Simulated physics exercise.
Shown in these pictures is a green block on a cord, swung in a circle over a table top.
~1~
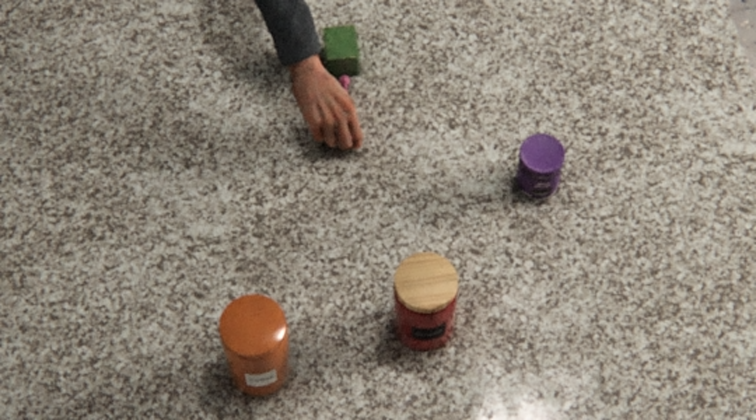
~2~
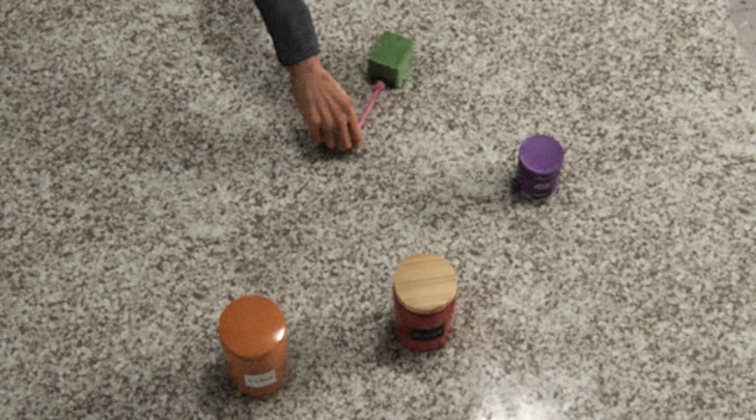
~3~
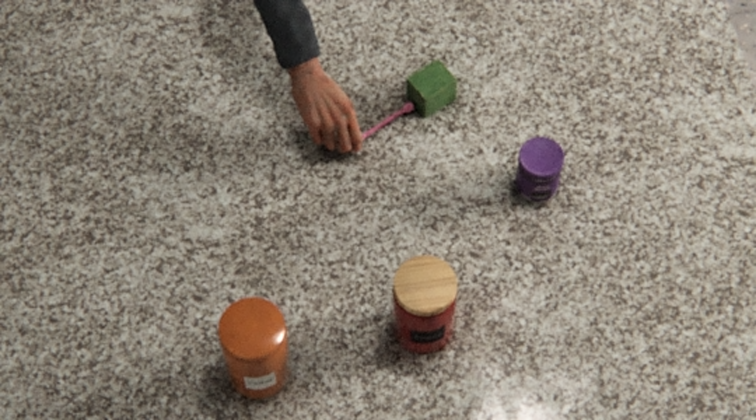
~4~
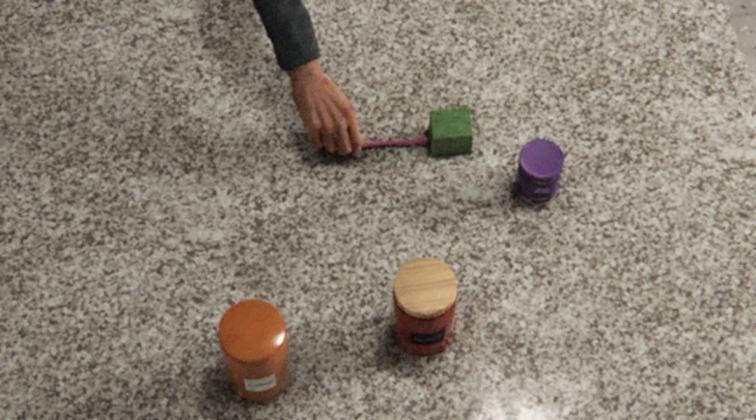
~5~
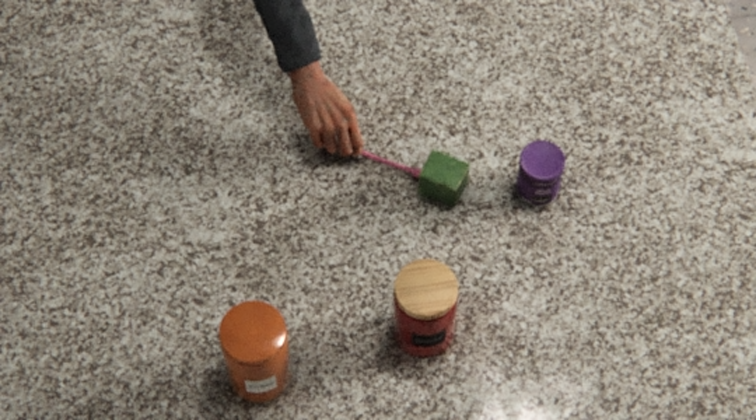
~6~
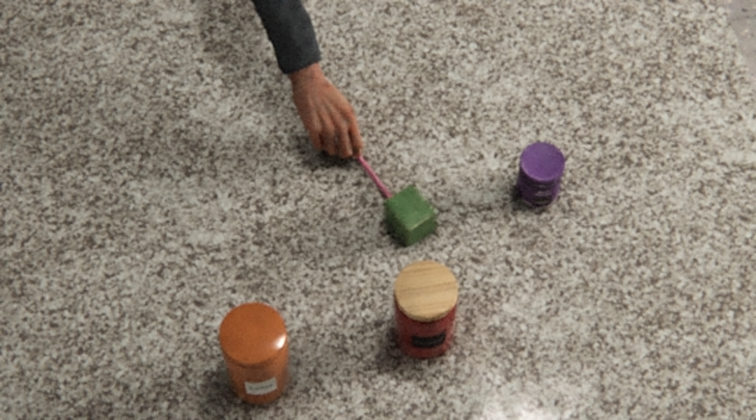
Green block on a pink cord swinging clockwise around a hand above a speckled surface, passing between purple, red and orange containers.
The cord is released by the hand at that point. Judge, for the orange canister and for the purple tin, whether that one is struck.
The orange canister is not struck; the purple tin is not struck.
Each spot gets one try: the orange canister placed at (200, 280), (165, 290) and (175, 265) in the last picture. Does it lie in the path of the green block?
Going through them: First case, it gets tagged; second case, it gets tagged; third case, it gets tagged.
Then, 0.08 s past the final frame, block near (313, 255).
Then, 0.20 s past the final frame, block near (178, 308).
When it is over, block off the table. The orange canister remains clear and the purple tin escapes it.
